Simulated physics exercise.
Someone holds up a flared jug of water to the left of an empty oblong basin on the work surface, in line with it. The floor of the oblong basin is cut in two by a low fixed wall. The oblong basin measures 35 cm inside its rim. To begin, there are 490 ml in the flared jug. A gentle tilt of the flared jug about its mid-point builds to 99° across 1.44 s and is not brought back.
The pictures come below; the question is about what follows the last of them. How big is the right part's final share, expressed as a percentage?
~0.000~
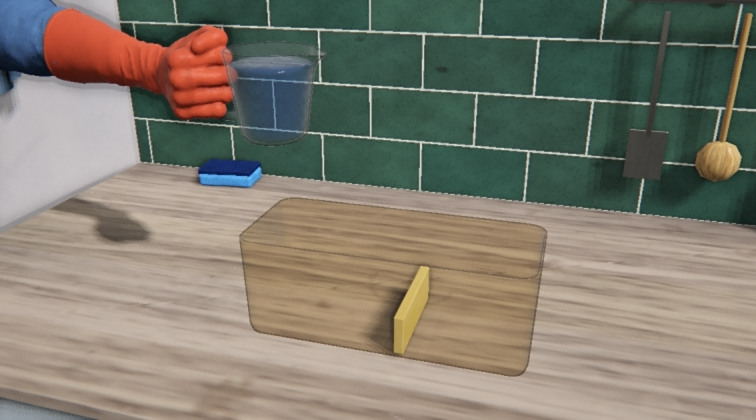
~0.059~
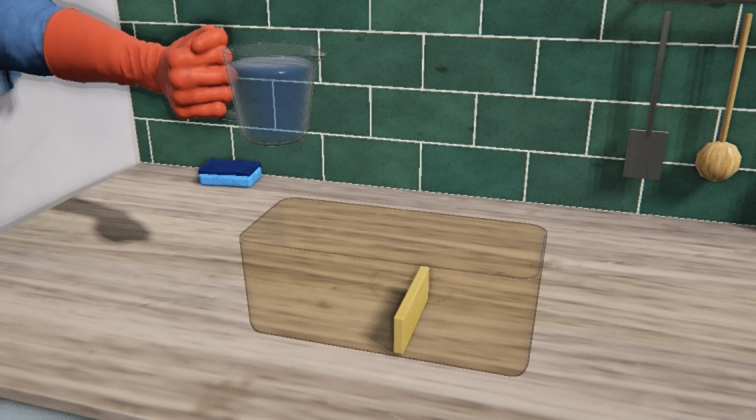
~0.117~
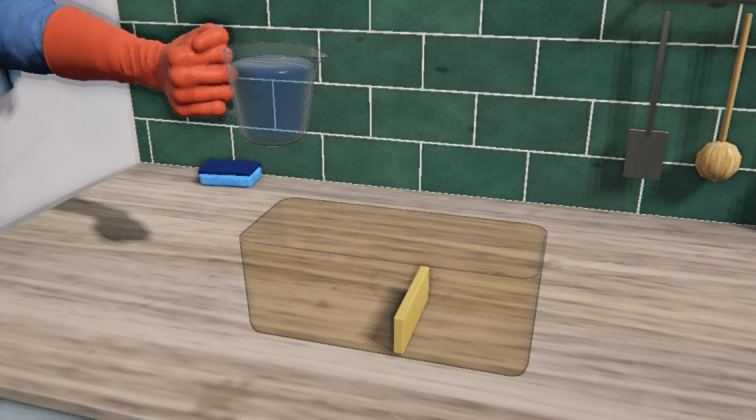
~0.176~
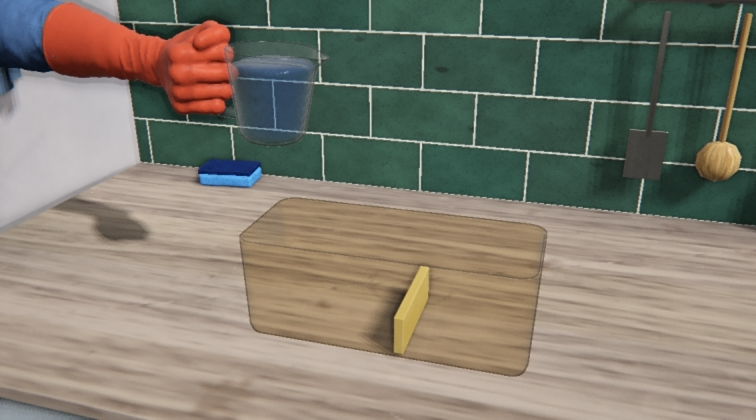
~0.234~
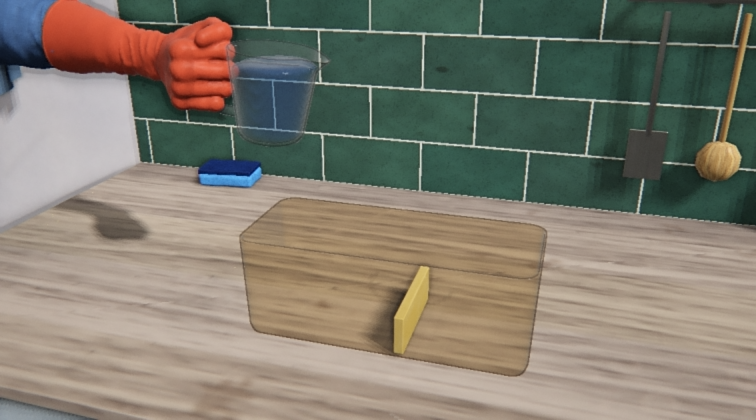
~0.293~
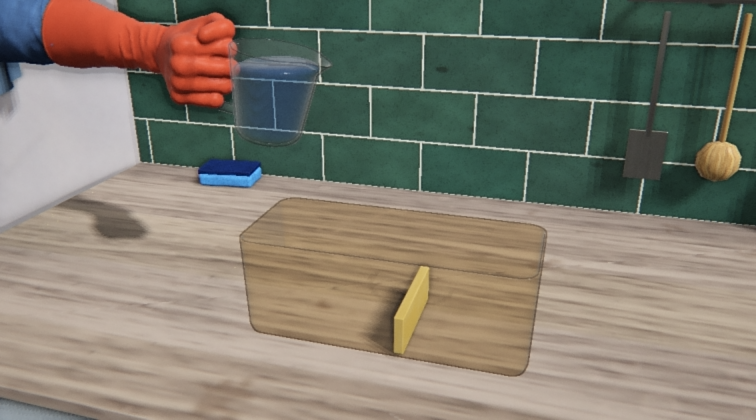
Some 4 per cent.
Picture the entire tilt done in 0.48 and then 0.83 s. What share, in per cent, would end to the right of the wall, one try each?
The first try gives around 5 percent, the second around 5 percent.
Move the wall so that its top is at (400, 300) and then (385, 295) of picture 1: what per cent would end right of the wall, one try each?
The first try gives 35 percent and the second 65 percent.
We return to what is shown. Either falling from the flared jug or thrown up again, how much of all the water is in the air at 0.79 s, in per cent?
Around 18 in a hundred.
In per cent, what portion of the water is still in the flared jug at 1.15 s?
Close to 24 percent of the total.
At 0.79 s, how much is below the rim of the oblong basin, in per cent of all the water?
The basin holds roughly 6 in a hundred parts at that moment.
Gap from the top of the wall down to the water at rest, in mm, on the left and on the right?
Noted: Left near 32 mm, right near 48 mm.
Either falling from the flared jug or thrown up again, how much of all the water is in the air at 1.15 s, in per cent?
About 20 % of the total.
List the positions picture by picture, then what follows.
In the first frame, tilt 0°; pouring edge (325, 54); surface from (236, 60) to (313, 65); the oblong basin's rim runs from (262, 218) to (543, 253); the wall's top is at (413, 292).
In the second frame, tilt 0°; pouring edge (326, 54); surface from (235, 60) to (313, 65).
In the third frame, tilt 2°; pouring edge (326, 56); surface from (237, 60) to (313, 65).
In the fourth frame, tilt 4°; pouring edge (328, 58); surface from (238, 61) to (315, 66).
In the fifth frame, tilt 6°; pouring edge (330, 61); surface from (238, 61) to (318, 66).
In the sixth frame, tilt 10°; pouring edge (332, 65); surface from (241, 61) to (321, 66).
After 0.79 s the tilt is 57° and 77 per cent is still to pour, 6 is left of the wall and 0 right of it.
After 1.15 s the tilt is 89° and 24 per cent is still to pour, 56 is left of the wall and 1 right of it.
After 1.53 s the tilt is 99° and 1 per cent is still to pour, 91 is left of the wall and 3 right of it.
After 1.94 s the tilt is 99° and 0 per cent is still to pour, 93 is left of the wall and 4 right of it.
In the end 93 per cent lies left of the wall, 4 right of it and 3 outside.
